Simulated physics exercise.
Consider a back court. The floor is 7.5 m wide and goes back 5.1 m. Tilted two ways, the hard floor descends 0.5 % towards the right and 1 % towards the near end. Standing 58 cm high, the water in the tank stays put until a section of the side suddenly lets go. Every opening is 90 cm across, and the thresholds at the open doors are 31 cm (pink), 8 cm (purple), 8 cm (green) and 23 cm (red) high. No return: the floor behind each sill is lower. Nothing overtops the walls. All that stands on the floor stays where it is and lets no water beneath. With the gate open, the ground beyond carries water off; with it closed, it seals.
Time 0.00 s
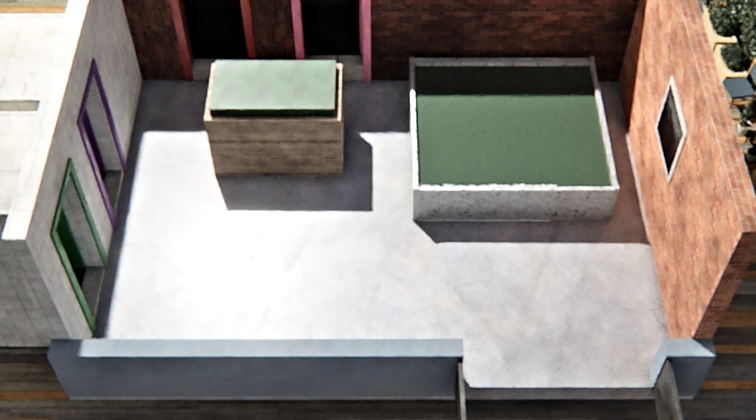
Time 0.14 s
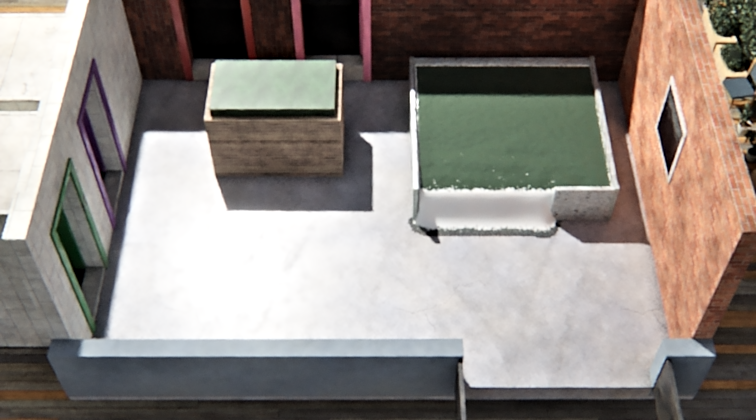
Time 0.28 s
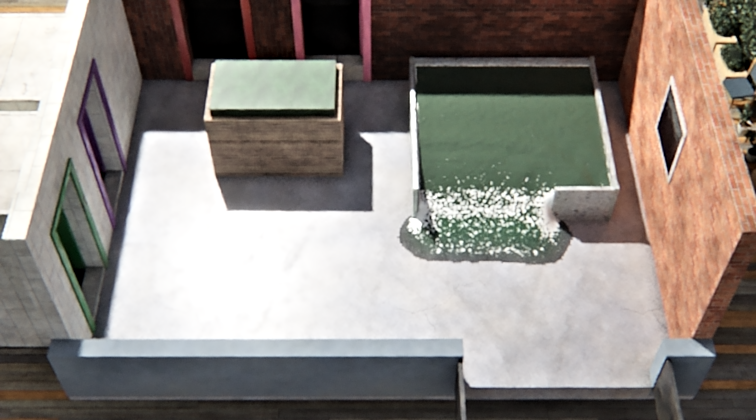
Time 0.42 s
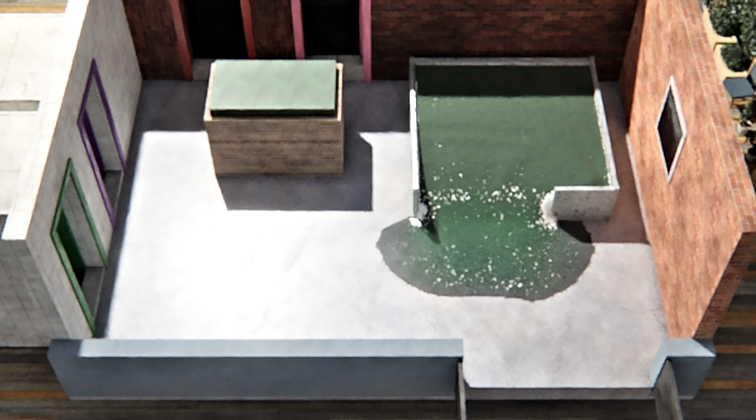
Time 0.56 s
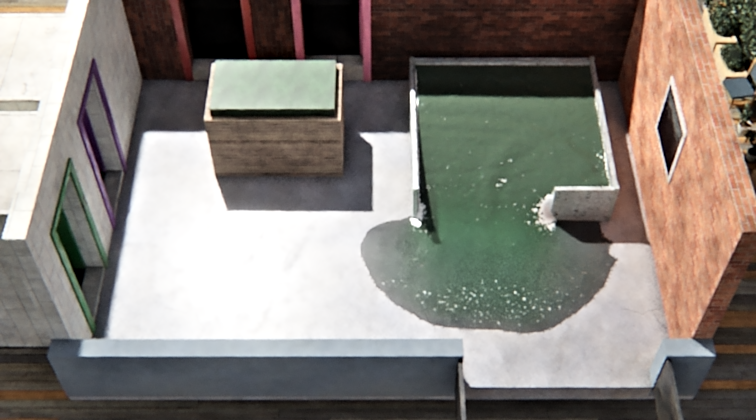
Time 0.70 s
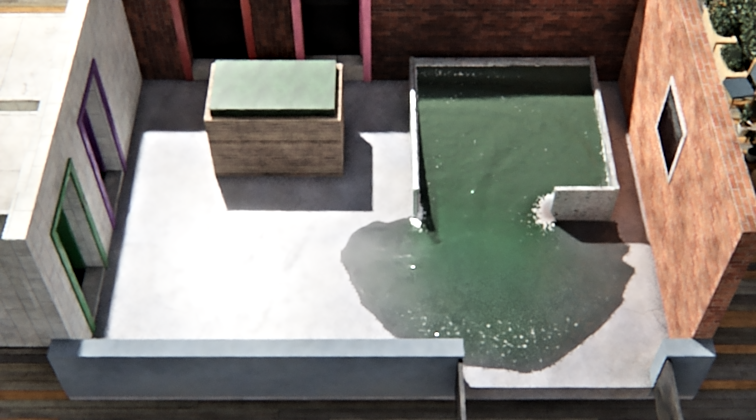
Green water bursting through the front wall of a concrete tank and spreading across the pale floor of a walled courtyard.
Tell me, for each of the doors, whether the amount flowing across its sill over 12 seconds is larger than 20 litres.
For 12 seconds: The pink door, not larger; the purple door, not larger; the green door, larger; the red door, not larger.
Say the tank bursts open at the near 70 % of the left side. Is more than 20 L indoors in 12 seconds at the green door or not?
Measured against that limit, the green door goes beyond it.
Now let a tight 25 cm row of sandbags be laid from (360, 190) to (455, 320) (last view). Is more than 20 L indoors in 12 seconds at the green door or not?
Against that limit the green door lands on the low side.
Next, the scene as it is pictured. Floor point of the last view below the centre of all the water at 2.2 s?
Around (484, 210).
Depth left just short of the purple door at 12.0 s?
About 6.5 cm.
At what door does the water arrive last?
Last comes the pink one.
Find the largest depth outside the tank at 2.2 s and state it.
About 36 cm at most.
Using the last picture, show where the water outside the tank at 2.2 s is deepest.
Roughly at pixel (444, 357).
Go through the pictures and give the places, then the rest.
The first picture shows still water, 58 cm deep, in the tank at (508, 124).
In the second picture, the front is at (553, 224), 1.0 m from the gap at (484, 209); 0.3 m2 of floor is under water; 58 cm left at the back of the tank.
In the third picture, the front is at (564, 238), 1.2 m from the gap at (483, 210); 1.2 m2 of floor is under water; 58 cm left at the back of the tank.
In the fourth picture, the front is at (569, 278), 1.5 m from the gap at (483, 210); 2.8 m2 of floor is under water; 58 cm left at the back of the tank.
In the fifth picture, water pours out at (483, 210) and has run 1.9 m, to (544, 324); typically 7 cm deep outside, 58 cm at the tank's back.
In the sixth picture, water pours out at (483, 210) and has run 2.4 m, to a hidden place; typically 6 cm deep outside, 55 cm at the tank's back.
After 1.4 s water covers 30 % of the floor and is deepest (37 cm) near (444, 369); pink door not reached, purple door not reached, green door not reached, red door not reached.
After 2.2 s water covers 35 % of the floor and is deepest (36 cm) near (444, 357); pink door not reached, purple door not reached, green door not reached, red door not reached.
After 3.5 s water covers 50 % of the floor and is deepest (30 cm) near (101, 369); pink door not reached, purple door not reached, green door 19 cm at the sill, 13 L in, red door not reached.
After 7.0 s water covers 75 % of the floor and is deepest (14 cm) near (186, 99); pink door 1 cm at the sill, 0 L in, purple door 6 cm at the sill, 0 L in, green door 10 cm at the sill, 110 L in, red door 10 cm at the sill, 0 L in.
After 12.0 s water covers 90 % of the floor and is deepest (8 cm) near (444, 369); pink door 3 cm at the sill, 0 L in, purple door 7 cm at the sill, 0 L in, green door 5 cm at the sill, 114 L in, red door 5 cm at the sill, 0 L in.
